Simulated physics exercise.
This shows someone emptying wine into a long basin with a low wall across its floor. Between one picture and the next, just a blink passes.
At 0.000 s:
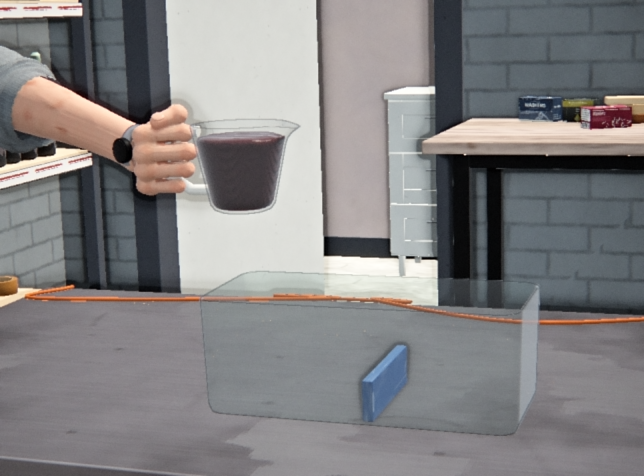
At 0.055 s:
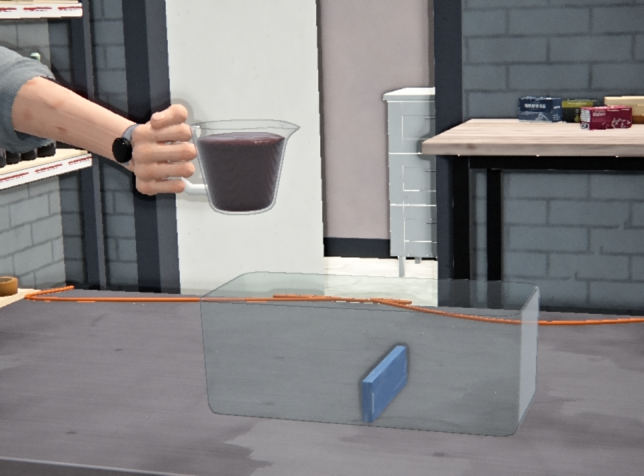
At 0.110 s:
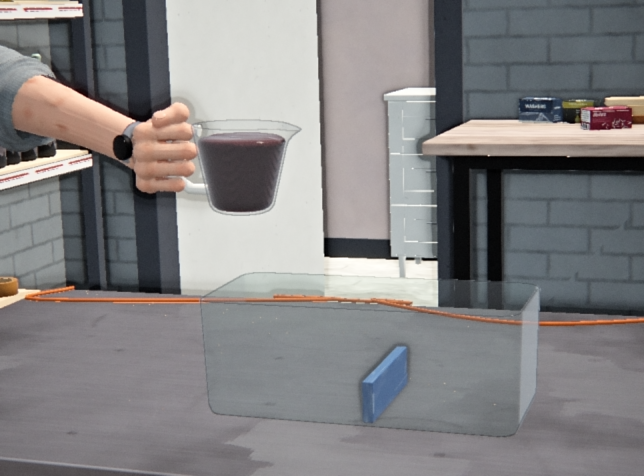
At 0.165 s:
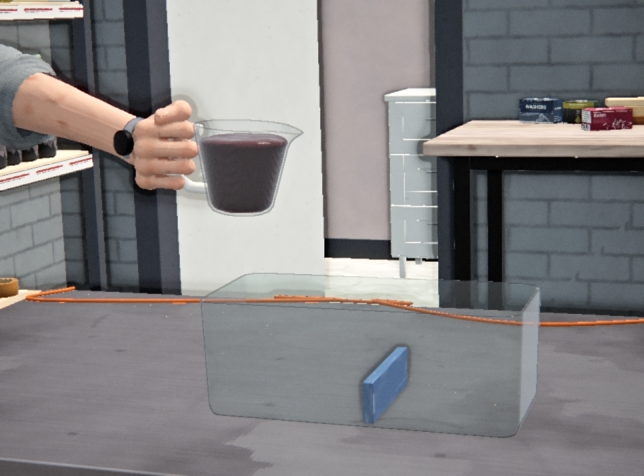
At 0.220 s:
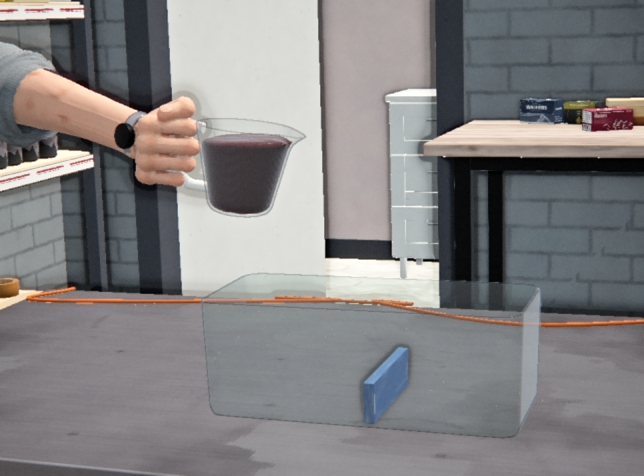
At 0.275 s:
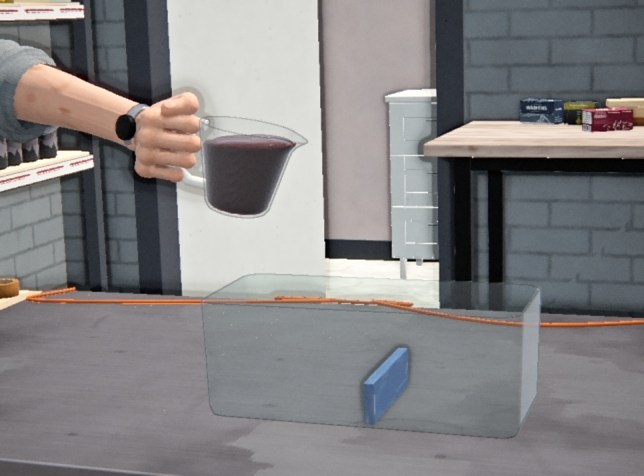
In the video, a hand holds a clear jug of dark wine above a long, transparent basin with a low blue wall across its floor, keeping nearly still before tilting the jug slightly to the right.
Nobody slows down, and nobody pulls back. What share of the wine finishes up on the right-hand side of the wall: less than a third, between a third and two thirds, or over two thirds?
The quantity right of the wall will come in below one third.
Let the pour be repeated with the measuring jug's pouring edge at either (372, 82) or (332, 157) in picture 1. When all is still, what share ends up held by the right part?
The first start yields 90 per cent, the second 45 per cent.
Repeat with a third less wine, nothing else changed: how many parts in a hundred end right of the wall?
The share comes to roughly 10 per cent.
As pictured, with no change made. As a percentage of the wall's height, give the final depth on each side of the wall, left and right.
The left part 30 per cent, the right part 0.
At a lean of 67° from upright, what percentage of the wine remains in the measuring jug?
I'd reckon near 60 percent is still held at that tilt.
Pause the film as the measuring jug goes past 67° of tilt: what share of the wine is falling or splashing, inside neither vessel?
Around 25 %.
A moment on, the measuring jug is tipped part way and 62 per cent is still to pour, 15 is left of the wall and 1 right of it.
Next, the measuring jug is tipped right over and 6 per cent is still to pour, 82 is left of the wall and 4 right of it.
Then the measuring jug is tipped right over and 0 per cent is still to pour, 92 is left of the wall and 6 right of it.
Later the measuring jug is tipped right over and 0 per cent is still to pour, 92 is left of the wall and 6 right of it.
At rest 92 per cent lies left of the wall, 6 right of it and 2 outside.
